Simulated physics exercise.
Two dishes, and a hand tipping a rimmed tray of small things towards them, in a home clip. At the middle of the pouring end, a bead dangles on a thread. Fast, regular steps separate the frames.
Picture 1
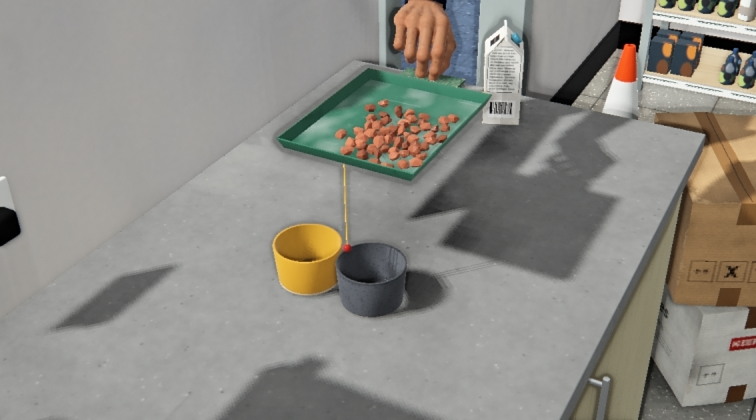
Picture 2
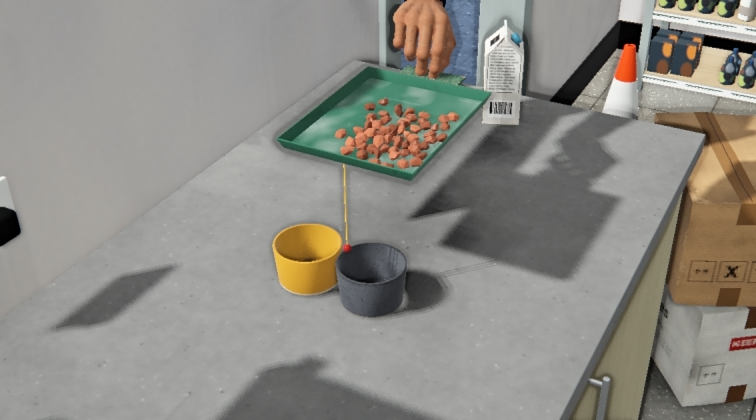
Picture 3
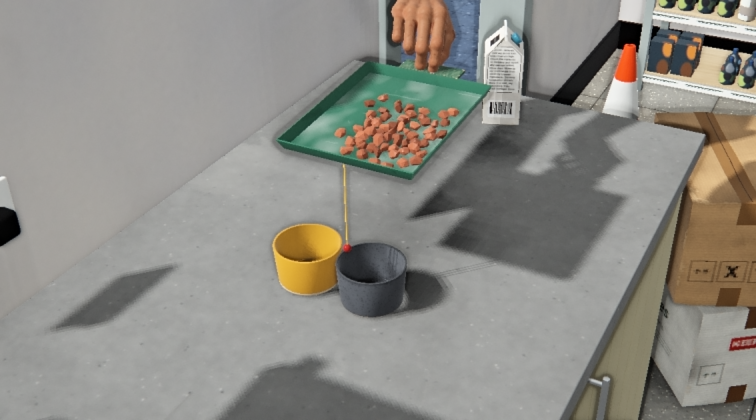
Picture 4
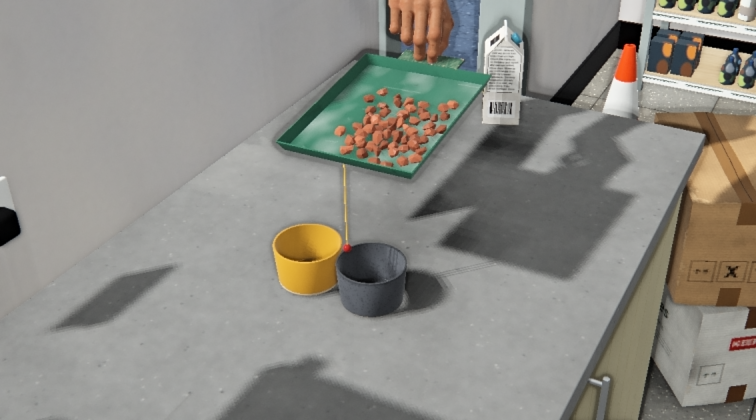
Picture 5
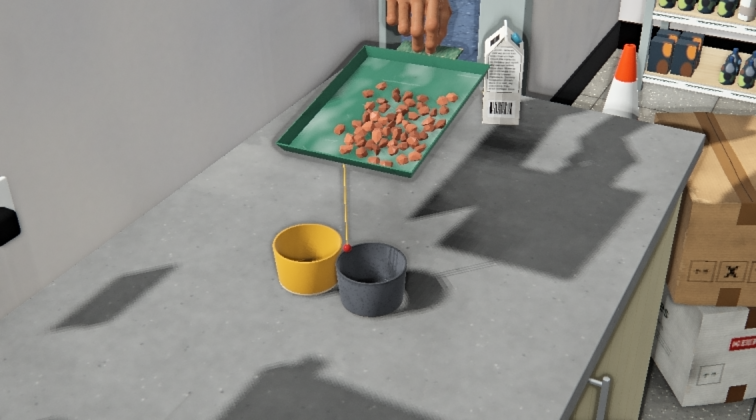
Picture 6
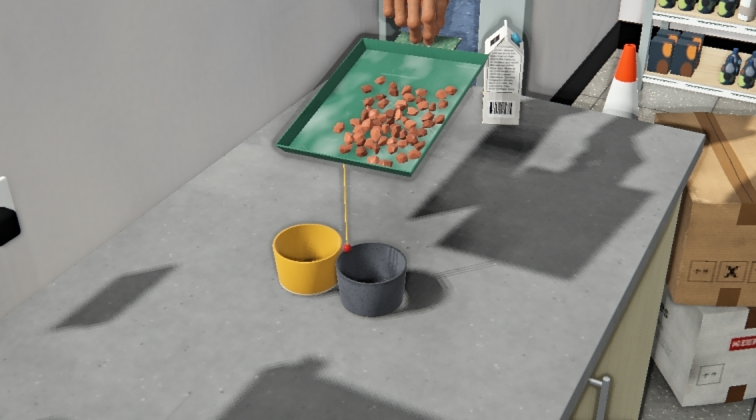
The video shows a hand holding a green rimmed tray of small reddish-brown pieces above a yellow dish and a dark grey dish on a grey counter, gradually tilting it so its left front corner sits lowest.
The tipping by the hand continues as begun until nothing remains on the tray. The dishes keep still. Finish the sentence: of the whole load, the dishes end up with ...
... less than half.
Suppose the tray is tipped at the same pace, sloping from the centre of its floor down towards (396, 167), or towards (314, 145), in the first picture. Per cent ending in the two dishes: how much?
Roughly 20 per cent, and 80 per cent.
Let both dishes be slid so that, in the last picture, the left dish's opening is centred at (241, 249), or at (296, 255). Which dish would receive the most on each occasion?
Try 1: The dish to the right; try 2: The dish to the left.
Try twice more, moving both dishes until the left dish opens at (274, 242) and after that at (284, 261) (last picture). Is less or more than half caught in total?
At place one in excess of half; at place two in excess of half.
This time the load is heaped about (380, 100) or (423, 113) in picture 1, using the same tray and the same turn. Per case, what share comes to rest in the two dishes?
Try 1: 40 %; try 2: 20 %.
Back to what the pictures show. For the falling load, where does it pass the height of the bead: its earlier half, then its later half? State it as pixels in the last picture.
Initially about (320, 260); subsequently about (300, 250).
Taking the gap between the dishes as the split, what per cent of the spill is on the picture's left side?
About 90 percent of the spill.
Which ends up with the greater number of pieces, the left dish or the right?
Simple - it is the one placed left.
Shortly afterwards, tray tipped steeply; all but a few on the tray; a little in the air.
Next, tray tipped past a quarter turn; only a few in the right dish; near a quarter in the left dish; near two thirds outside both; a little in the air.
Some moments later, tray tipped past a quarter turn; only a few in the right dish; near a quarter in the left dish; near two thirds outside both.
In the end, tray tipped past a quarter turn; only a few in the right dish; near a quarter in the left dish; near two thirds outside both.
